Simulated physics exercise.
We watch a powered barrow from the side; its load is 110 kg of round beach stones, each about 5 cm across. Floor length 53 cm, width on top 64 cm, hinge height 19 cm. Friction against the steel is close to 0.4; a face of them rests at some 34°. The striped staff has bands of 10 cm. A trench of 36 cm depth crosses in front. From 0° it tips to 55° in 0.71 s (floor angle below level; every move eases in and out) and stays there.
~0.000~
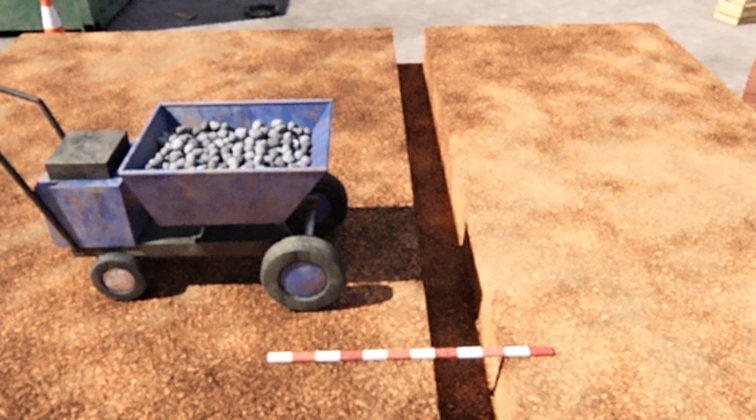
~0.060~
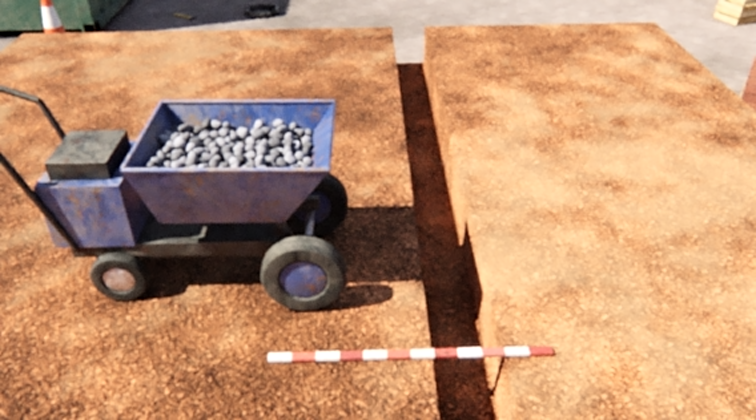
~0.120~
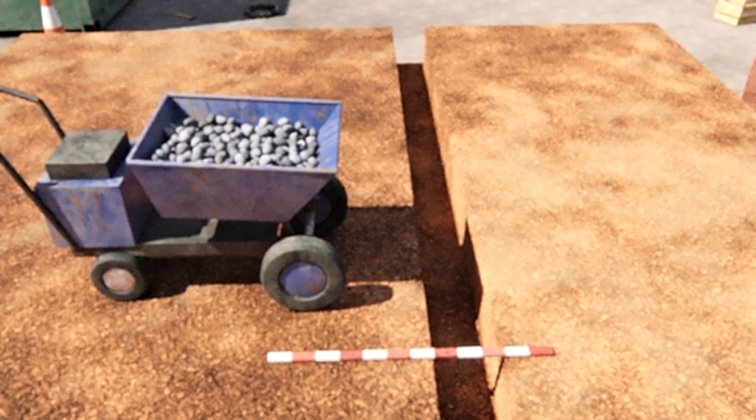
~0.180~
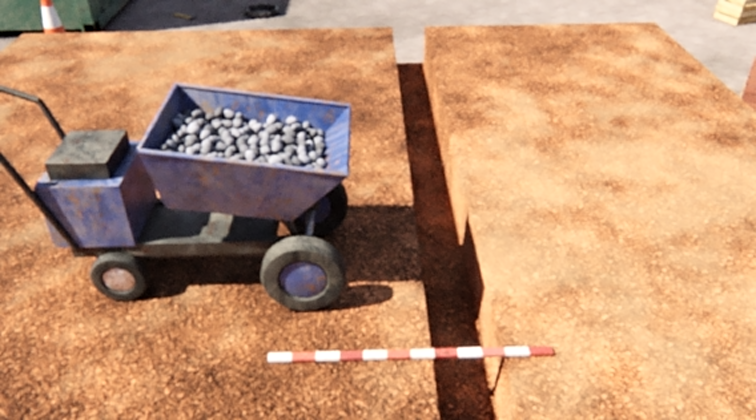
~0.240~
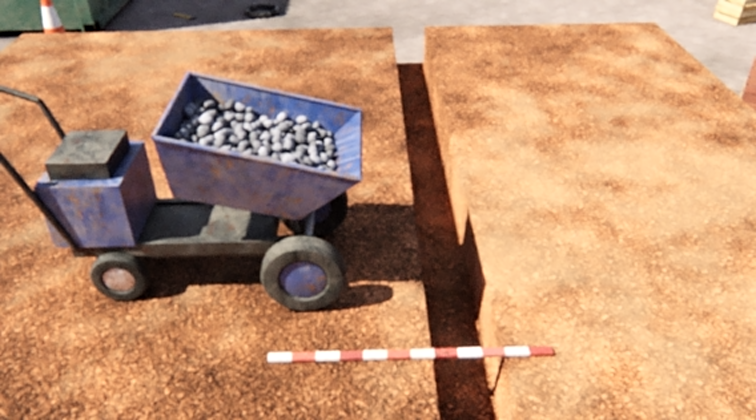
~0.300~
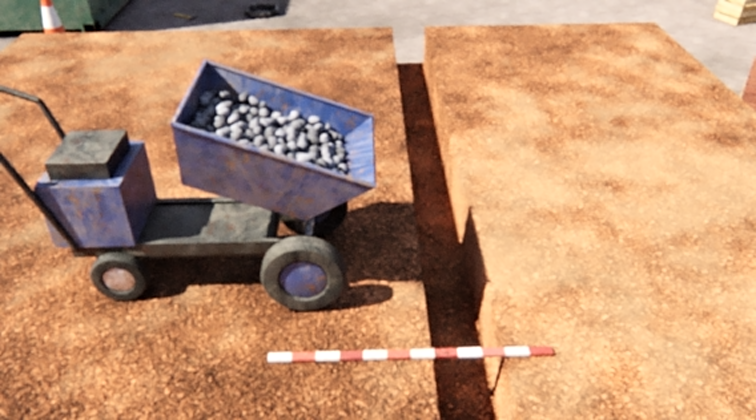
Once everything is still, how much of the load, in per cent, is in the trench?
Some 40 per cent of it.
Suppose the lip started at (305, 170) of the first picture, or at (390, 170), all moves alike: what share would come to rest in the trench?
Near 50 per cent from the first place, 10 from the second.
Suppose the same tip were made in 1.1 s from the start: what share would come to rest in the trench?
In that case some 50 per cent.
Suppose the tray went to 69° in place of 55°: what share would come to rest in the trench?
In that case some 55 per cent.
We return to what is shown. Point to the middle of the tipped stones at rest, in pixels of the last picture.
Their middle is at about (465, 308).
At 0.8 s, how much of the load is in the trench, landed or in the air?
Some 5 per cent.
After 0.5 s the floor is at 46°; 100 % in the tray; the foremost stones are at (384, 193).
After 0.8 s the floor is at 55°; 94 % in the tray, 6 % in the trench; the foremost stones are at (460, 212).
After 1.2 s the floor is at 55°; 57 % in the tray, 24 % in the trench, 18 % past the trench; the foremost stones are at (551, 253).
After 3.1 s the floor is at 55°; 40 % in the tray, 40 % in the trench, 20 % past the trench; the foremost stones are at (653, 230).
